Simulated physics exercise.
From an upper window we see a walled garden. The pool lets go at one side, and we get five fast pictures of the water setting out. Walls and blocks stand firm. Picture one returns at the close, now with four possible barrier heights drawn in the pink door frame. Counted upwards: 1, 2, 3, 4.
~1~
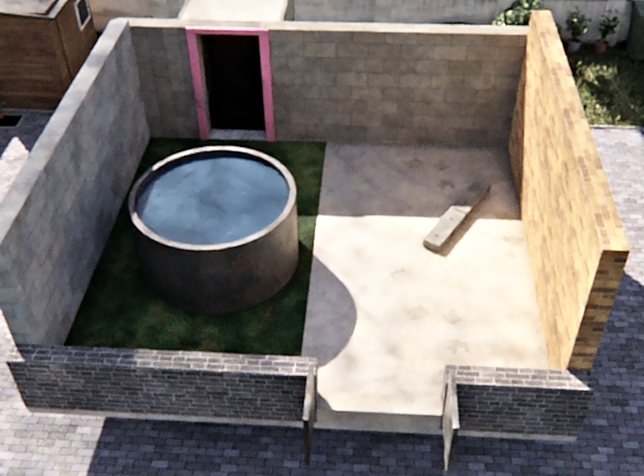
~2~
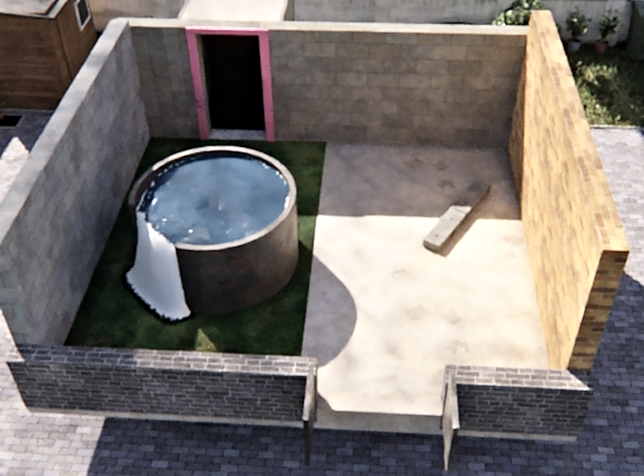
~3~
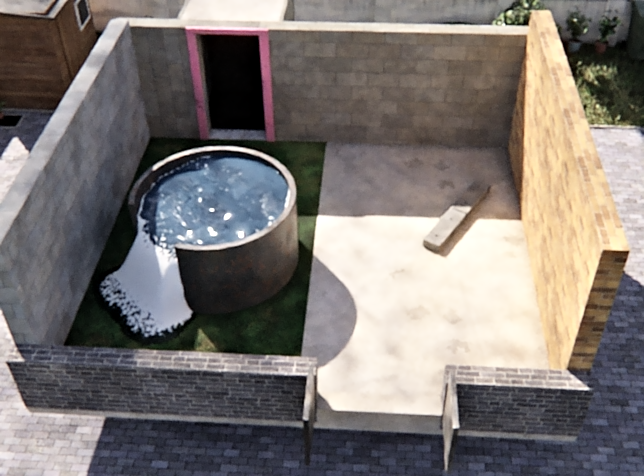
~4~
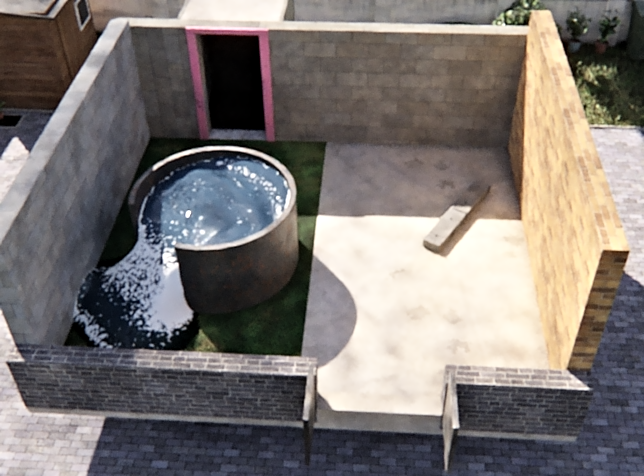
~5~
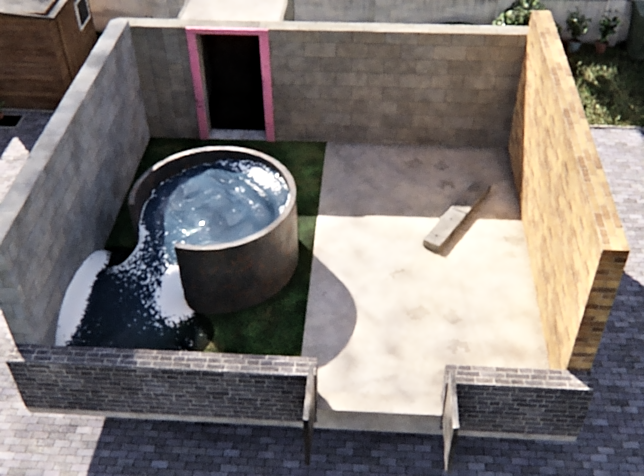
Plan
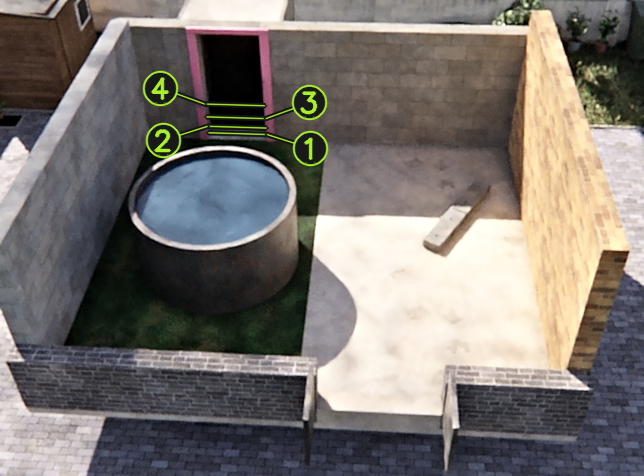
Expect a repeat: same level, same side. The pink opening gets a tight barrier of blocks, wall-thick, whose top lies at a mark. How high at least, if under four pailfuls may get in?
1 will do.
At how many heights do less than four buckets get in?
All of them.
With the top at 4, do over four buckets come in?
No, that is safe.
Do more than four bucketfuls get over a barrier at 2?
No, not at all.
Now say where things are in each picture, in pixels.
Water in the pool at rest, its middle at (213, 199); foot of the pink doorway at (238, 140); open gate at (381, 358).
Water covers 1 % of the ground and shows as far out as (189, 313).
Water covers 4 % of the ground and shows as far out as (101, 281).
Water covers 7 % of the ground and shows as far out as (79, 319).
Water covers 10 % of the ground and shows as far out as (103, 251).
On the marked copy, 1 at (237, 133); 2 at (236, 127); 3 at (236, 117); 4 at (234, 104); from the bottom up 1, 2, 3, 4.
Choosing 1, a splash gets over, under a bucket.
Choosing 2, nothing gets over.
Choosing 3, nothing gets over.
Choosing 4, nothing gets over.
